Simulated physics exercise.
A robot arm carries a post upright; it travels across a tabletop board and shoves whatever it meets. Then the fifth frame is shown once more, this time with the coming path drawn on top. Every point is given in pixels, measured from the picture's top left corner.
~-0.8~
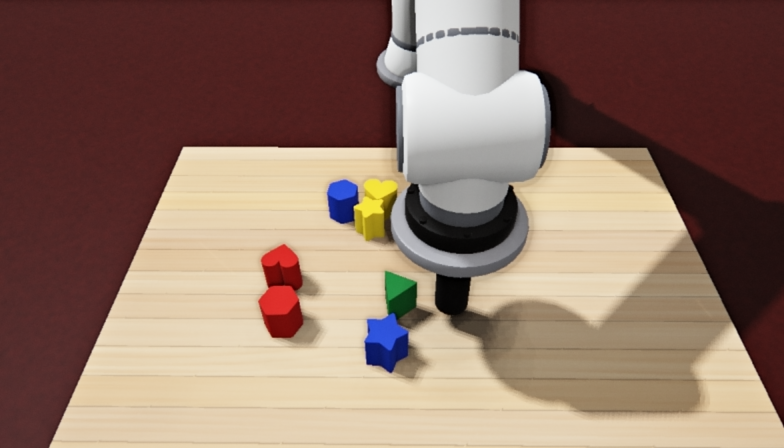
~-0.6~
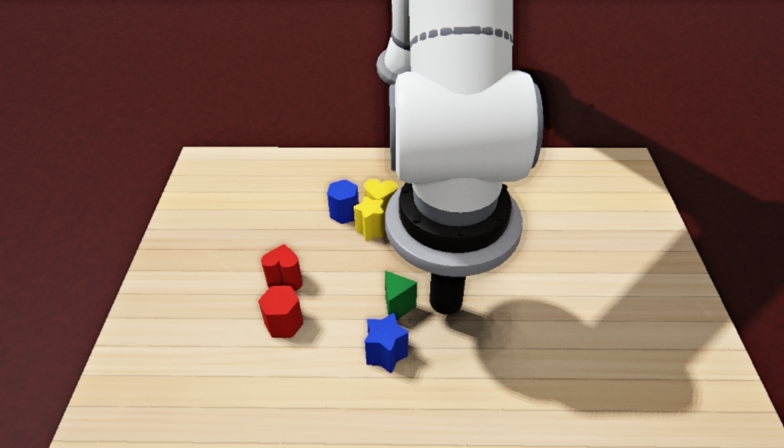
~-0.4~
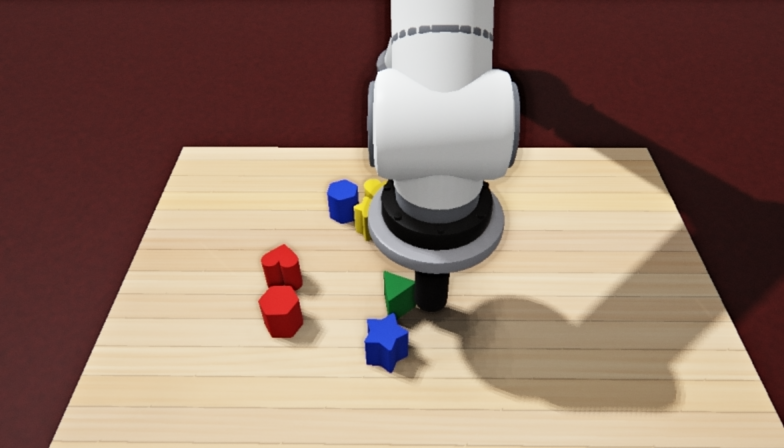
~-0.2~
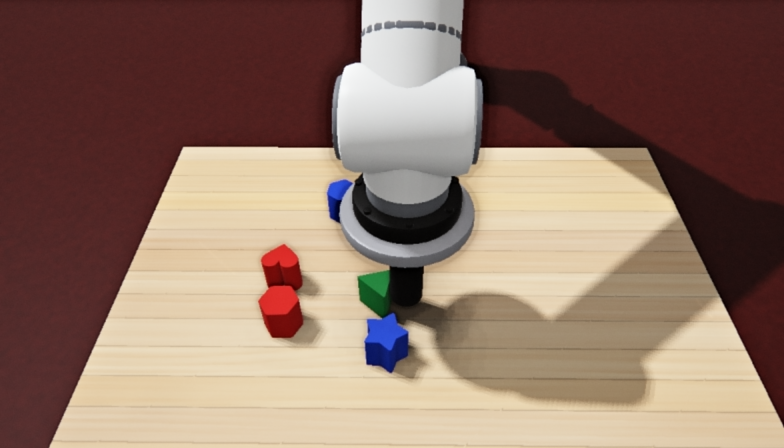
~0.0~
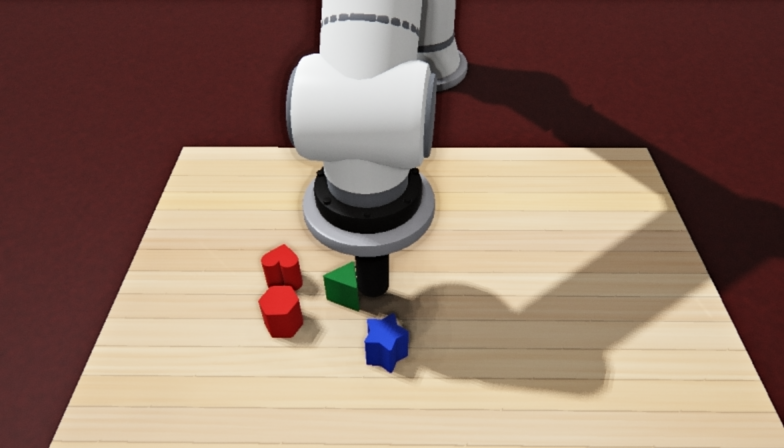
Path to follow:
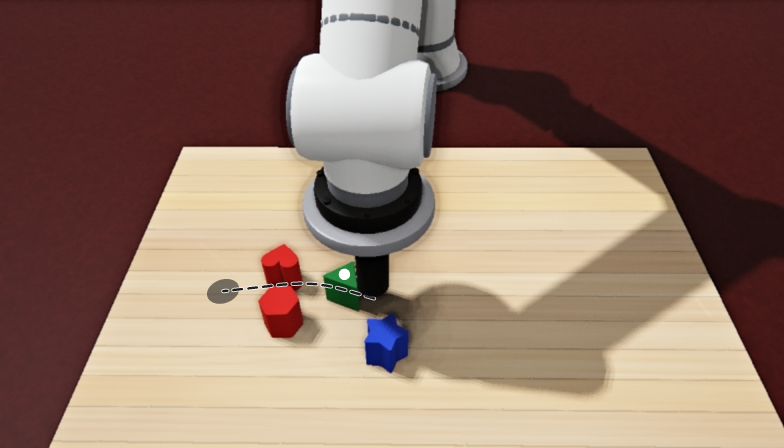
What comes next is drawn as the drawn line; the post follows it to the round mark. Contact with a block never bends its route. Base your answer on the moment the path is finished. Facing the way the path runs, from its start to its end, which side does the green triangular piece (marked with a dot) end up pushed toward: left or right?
So, looking from the first point of the path to the last, the green triangular piece moves leftwards.
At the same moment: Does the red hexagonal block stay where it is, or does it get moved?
Left where it is.
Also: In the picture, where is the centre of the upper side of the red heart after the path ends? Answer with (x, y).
Its top centre is at about (197, 252).
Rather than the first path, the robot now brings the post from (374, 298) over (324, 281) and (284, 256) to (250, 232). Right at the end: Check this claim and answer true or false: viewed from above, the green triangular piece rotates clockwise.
False.
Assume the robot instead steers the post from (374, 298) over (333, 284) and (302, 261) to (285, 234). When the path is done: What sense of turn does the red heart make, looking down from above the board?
Rotation: Clockwise.
The drawn path runs from (374, 298) over (301, 284) to (223, 291); the dot is on the green triangular piece.
The first path, step by step. One third of the way, post (323, 272); red heart (273, 255), turned 20° clockwise; green triangular piece (295, 269), turned 20° anticlockwise.
Two thirds of the way, post (271, 272); red heart (240, 255), turned 65° clockwise; green triangular piece (256, 282), turned 75° anticlockwise.
At the end, post (219, 278); red hexagonal block not moved; red heart (197, 252), turned 95° clockwise; green triangular piece (251, 284), turned 90° anticlockwise.
